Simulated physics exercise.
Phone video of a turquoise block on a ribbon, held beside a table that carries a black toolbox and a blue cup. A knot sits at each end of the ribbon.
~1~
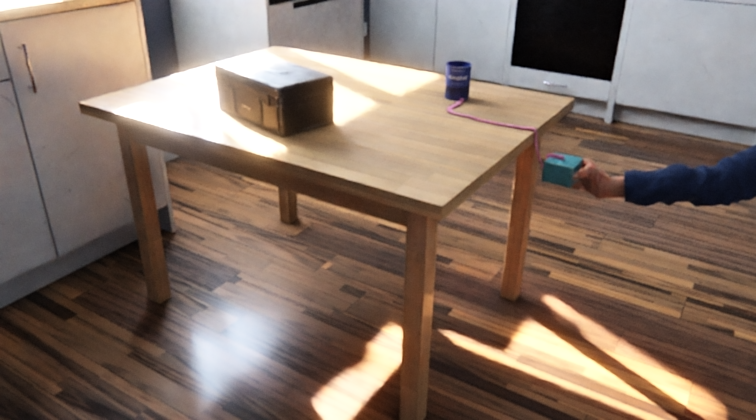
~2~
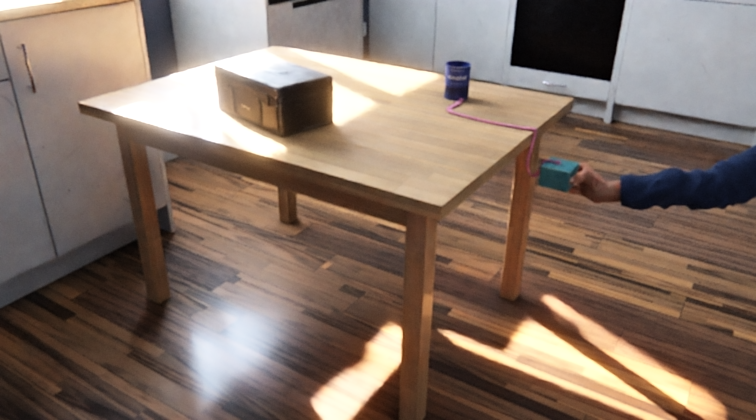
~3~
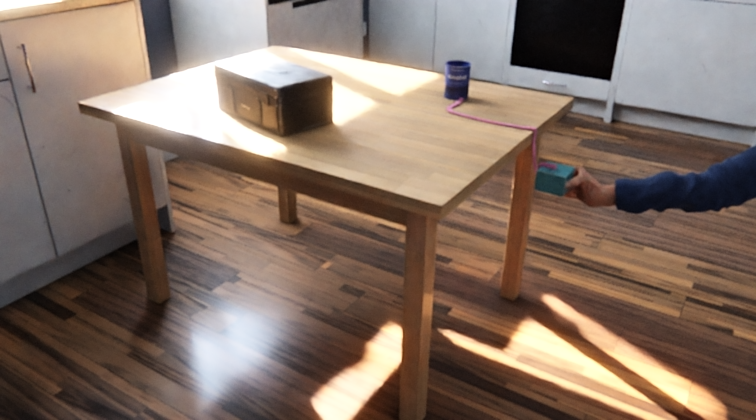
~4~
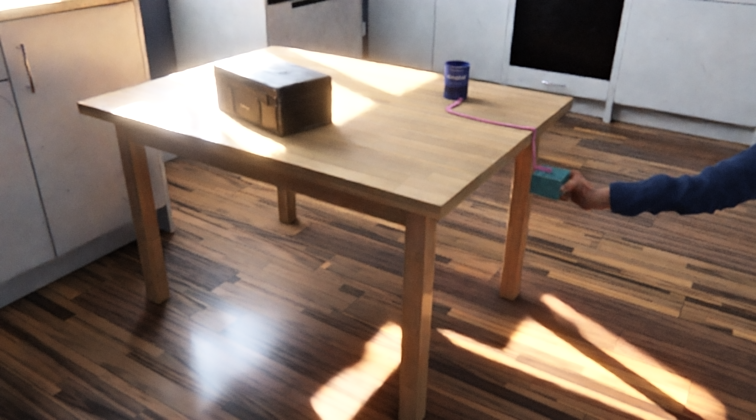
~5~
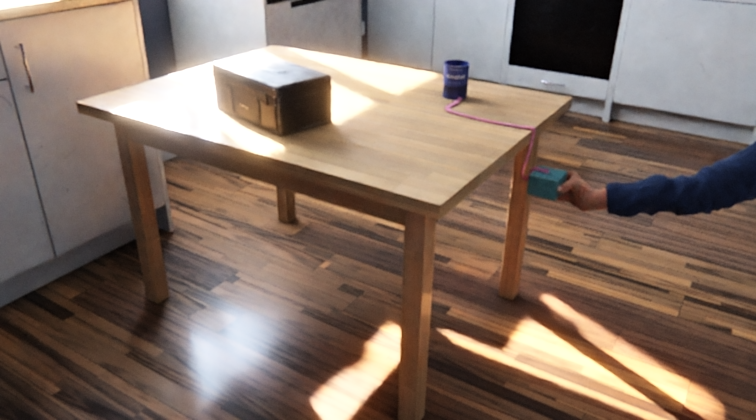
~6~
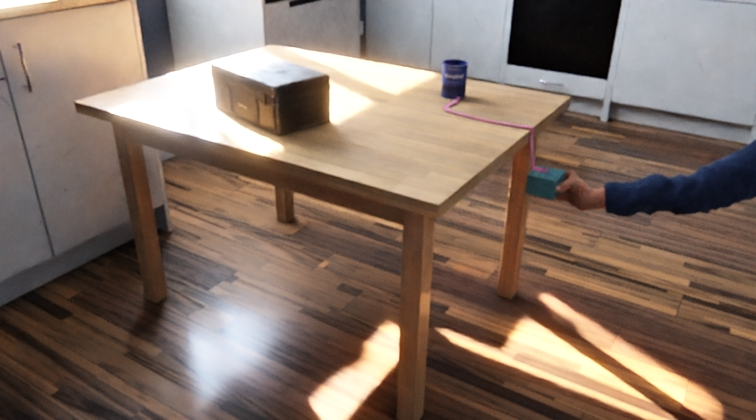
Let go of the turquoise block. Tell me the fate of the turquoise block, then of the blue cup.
By the end the turquoise block has gone all the way down, and the blue cup has been taken down too.
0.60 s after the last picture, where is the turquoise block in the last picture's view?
Around (513, 318).
Then, 0.60 s later than the last view, block on the floor near (512, 318); toolbox as before; cup down on the floor.
Then, 1.02 s later than the last view, block on the floor near (560, 330); toolbox as before; cup down on the floor.
Finally, block on the floor near (560, 330); toolbox as before; cup down on the floor. The turquoise block reaches the floor and the blue cup gets pulled over the edge.
